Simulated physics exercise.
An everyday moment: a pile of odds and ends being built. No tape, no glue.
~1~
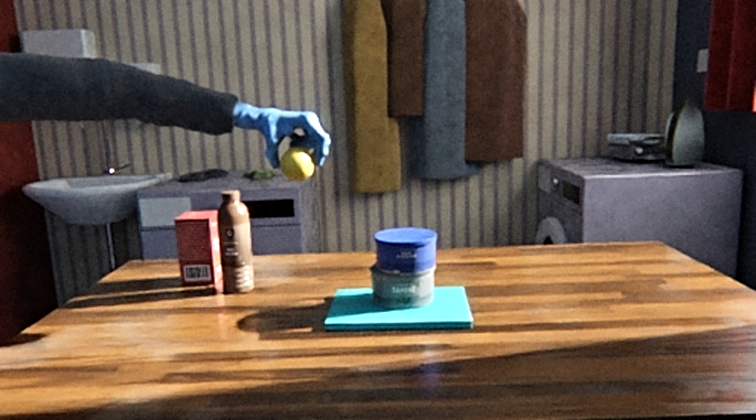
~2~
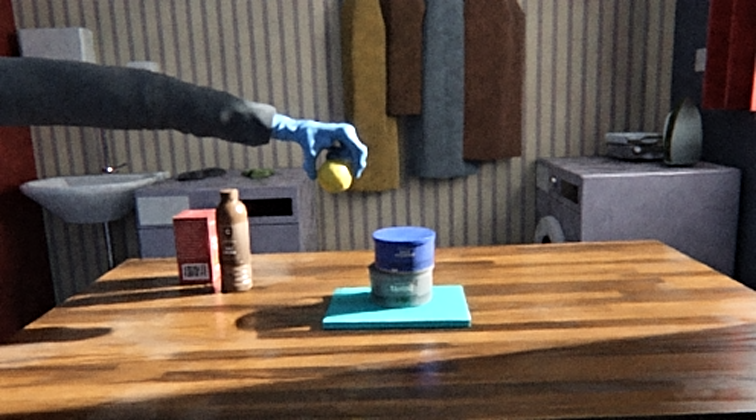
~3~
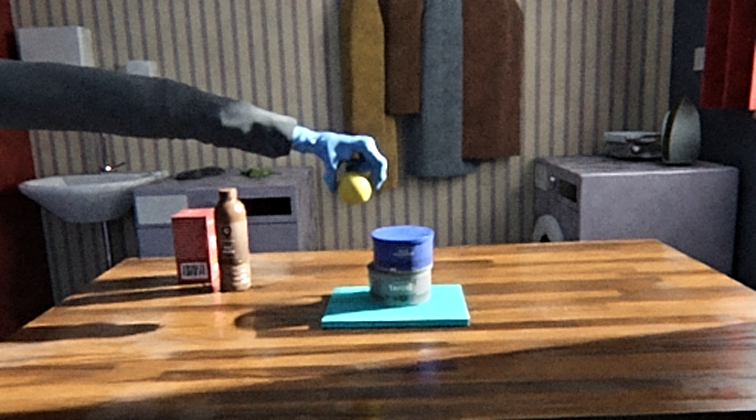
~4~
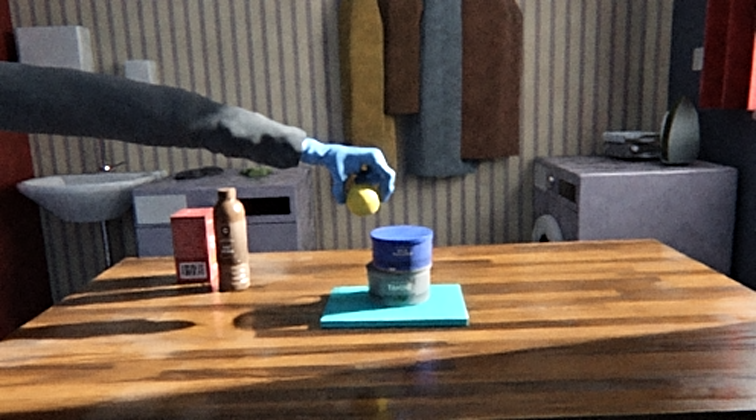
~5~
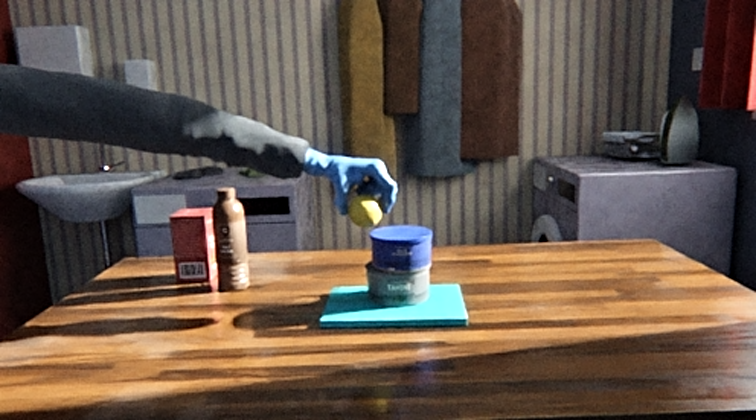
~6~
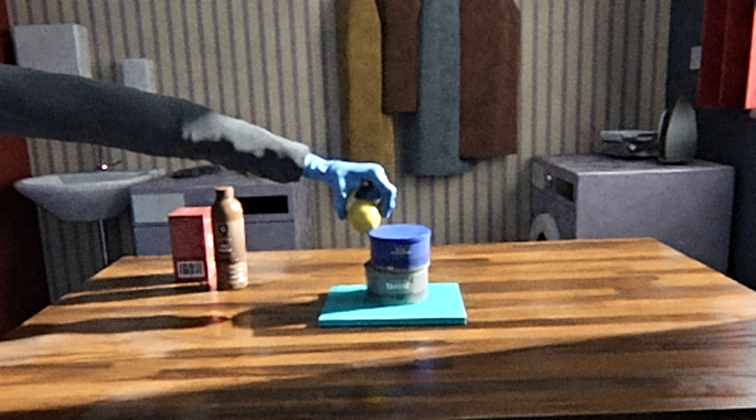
A blue-gloved hand carrying a yellow lemon rightward across a wooden table, then lowering it beside the top of two stacked tubs.
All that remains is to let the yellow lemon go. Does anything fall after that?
As it turns out, it comes apart.
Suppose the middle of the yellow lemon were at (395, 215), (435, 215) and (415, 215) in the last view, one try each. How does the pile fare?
In the first case it stays up; in the second case it gives way; in the third case it stays up.
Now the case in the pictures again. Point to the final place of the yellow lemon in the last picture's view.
Around (335, 283).
Then, 0.40 s later than the last frame, yellow lemon now fallen.
Then, 0.90 s later than the last frame, nothing new.
When it is over, fallen, yellow lemon; the other 5 as before. End places, in pixels of the last picture, yellow lemon near (335, 283). The pile gives way.
